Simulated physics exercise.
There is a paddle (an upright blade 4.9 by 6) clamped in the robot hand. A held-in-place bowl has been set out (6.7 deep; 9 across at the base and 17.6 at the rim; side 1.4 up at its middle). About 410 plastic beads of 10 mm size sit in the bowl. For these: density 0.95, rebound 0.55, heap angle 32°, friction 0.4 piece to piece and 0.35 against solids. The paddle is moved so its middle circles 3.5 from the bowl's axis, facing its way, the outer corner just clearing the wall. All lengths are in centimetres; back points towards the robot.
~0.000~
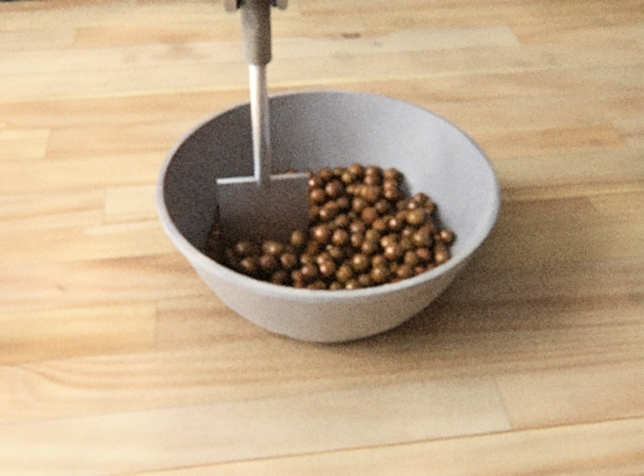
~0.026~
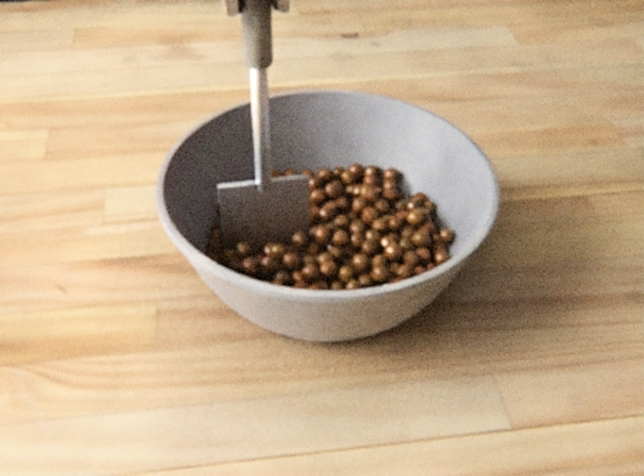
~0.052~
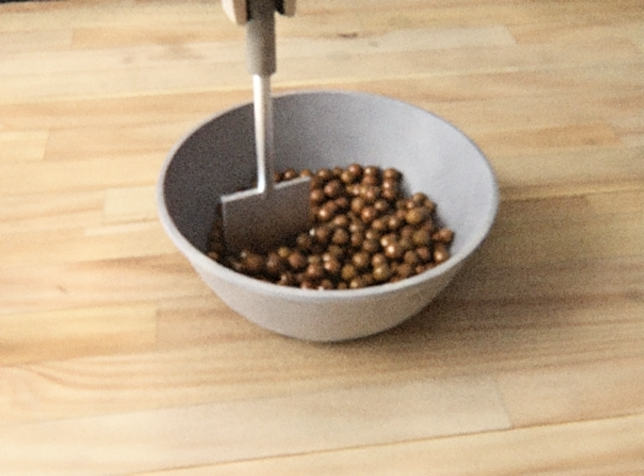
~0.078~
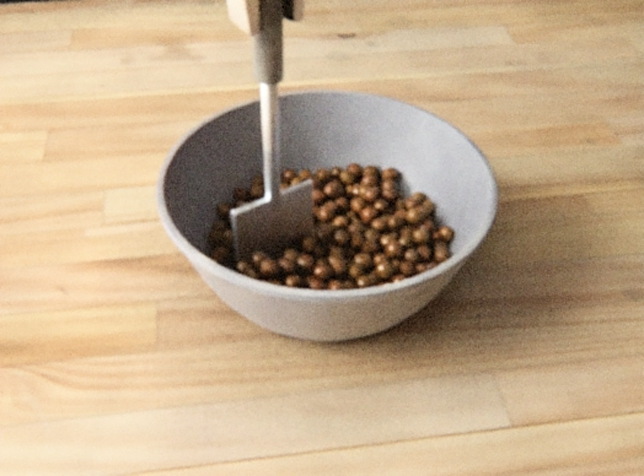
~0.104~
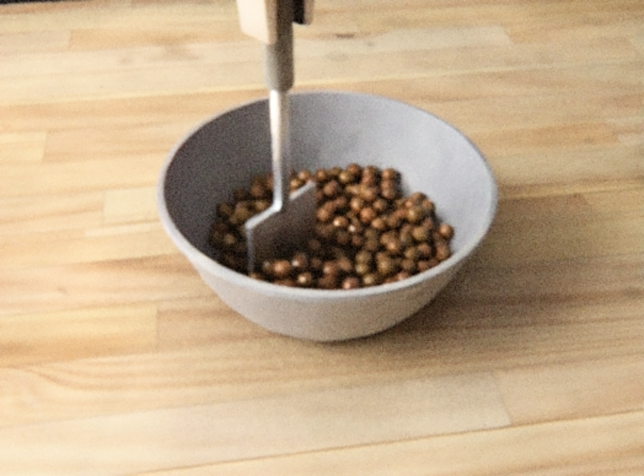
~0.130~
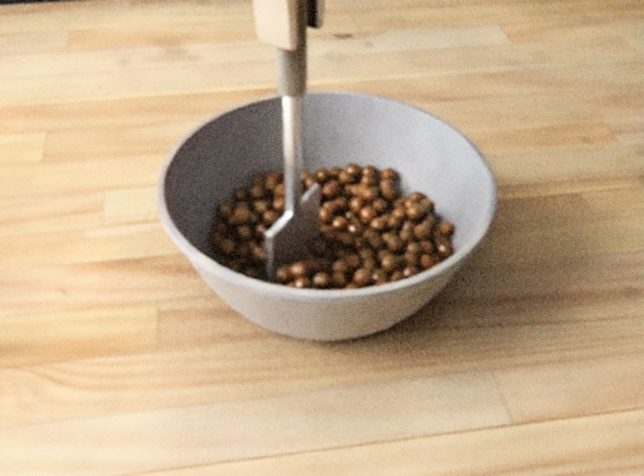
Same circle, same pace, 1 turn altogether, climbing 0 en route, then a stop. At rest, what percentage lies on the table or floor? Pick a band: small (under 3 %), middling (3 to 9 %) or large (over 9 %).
Small.
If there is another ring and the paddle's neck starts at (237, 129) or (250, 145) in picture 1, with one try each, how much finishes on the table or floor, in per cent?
Near 0 and 0 in a hundred, one try each.
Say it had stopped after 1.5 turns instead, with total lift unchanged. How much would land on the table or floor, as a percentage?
In that case some 0 per cent.
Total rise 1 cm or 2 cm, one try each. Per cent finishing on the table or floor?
I'd reckon around 0 and 0 per cent.
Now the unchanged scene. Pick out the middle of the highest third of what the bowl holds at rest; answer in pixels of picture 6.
The centre sits around (265, 269) in the last picture.
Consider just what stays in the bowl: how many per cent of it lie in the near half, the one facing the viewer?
It comes to near 70 percent.
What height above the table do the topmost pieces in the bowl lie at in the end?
Measured height: Some 6.5 cm.
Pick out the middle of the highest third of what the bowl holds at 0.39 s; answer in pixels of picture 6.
Roughly at (407, 182).
After 0.39 s, 171° round, highest piece 7 above the table; 414 in the bowl.
After 0.64 s, 291° round, highest piece 8 above the table; 414 in the bowl.
After 0.97 s, 0° round, highest piece 6 above the table; 413 in the bowl, 1 on the table or floor.
After 1.67 s, 0° round, highest piece 6 above the table; 413 in the bowl, 1 on the table or floor.
At rest, 413 in the bowl, 1 on the table or floor. That is 0 % on the table or floor.
